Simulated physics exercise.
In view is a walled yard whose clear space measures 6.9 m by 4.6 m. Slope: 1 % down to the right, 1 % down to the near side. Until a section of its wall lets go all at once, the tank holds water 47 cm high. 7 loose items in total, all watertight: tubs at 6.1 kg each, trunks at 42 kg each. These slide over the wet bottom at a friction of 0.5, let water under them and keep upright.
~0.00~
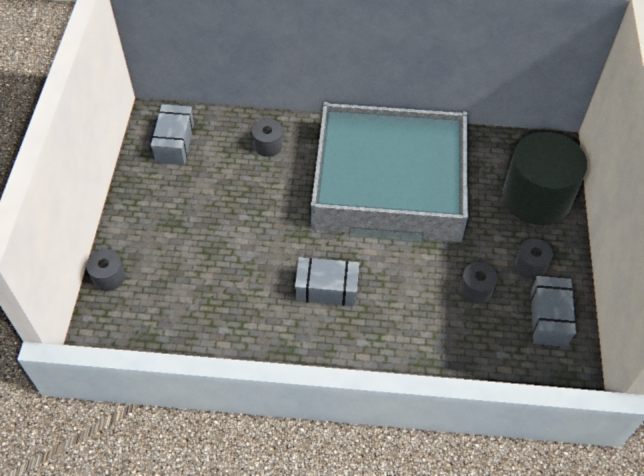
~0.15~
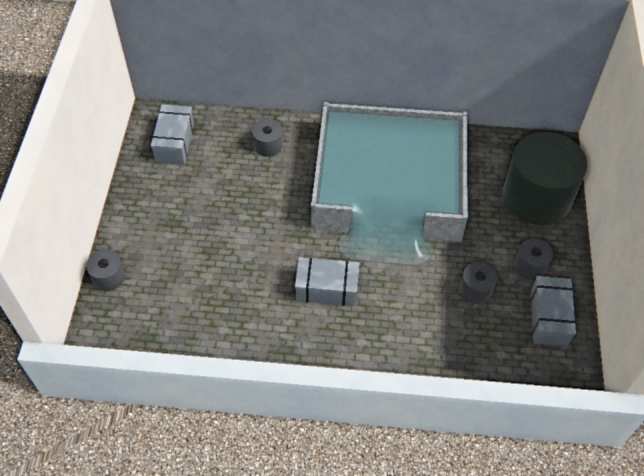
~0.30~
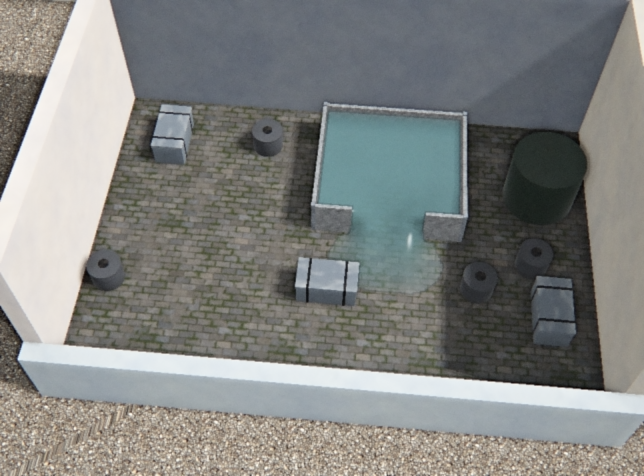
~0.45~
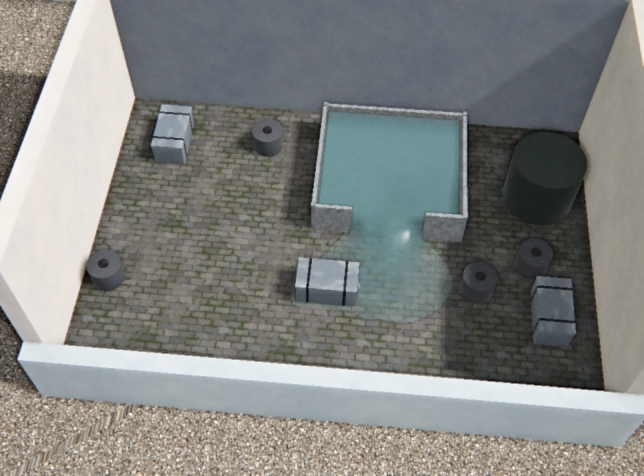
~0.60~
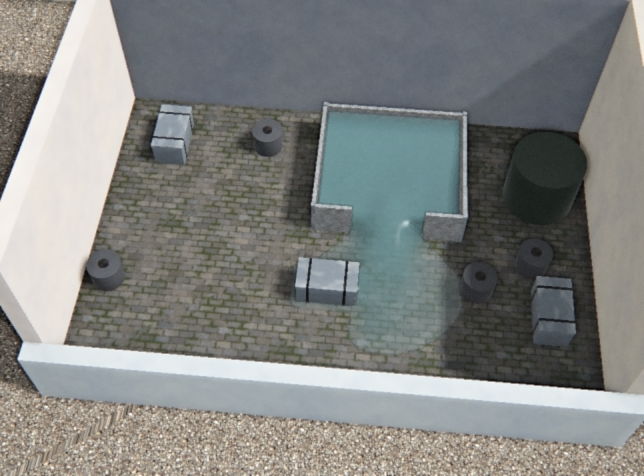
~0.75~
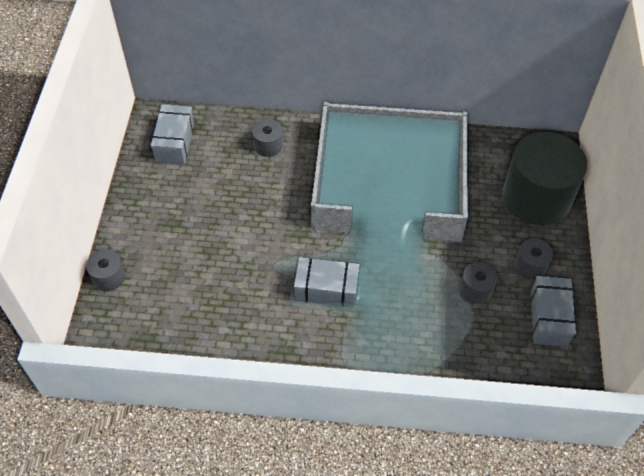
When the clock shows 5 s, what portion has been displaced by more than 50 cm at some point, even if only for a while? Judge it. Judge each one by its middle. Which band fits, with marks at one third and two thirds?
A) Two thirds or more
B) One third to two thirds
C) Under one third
Under one third.
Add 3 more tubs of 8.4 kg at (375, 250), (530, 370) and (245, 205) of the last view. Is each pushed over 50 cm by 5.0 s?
Reading them off in order: Clears the mark, clears the mark, not beyond.
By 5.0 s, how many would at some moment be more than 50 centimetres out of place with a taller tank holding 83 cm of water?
The count would be 5.
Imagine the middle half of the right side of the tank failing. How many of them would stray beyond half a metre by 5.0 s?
That would give 2.
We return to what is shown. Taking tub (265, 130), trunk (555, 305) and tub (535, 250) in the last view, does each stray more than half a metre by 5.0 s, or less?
Within the mark, within the mark, within the mark.
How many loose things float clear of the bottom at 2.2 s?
0.
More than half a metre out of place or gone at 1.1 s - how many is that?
By then the count is 0.
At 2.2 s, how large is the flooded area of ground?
Wet area: Approx. 15 m2.
After 1.1 s 0 of 7 are over 50 cm from their spots; 0 afloat.
After 2.2 s 1 of 7 are over 50 cm from their spots; 0 afloat.
After 3.5 s 1 of 7 are over 50 cm from their spots; 0 afloat.
After 5.0 s 2 of 7 are over 50 cm from their spots, and 2 have been at some point; 1 afloat.
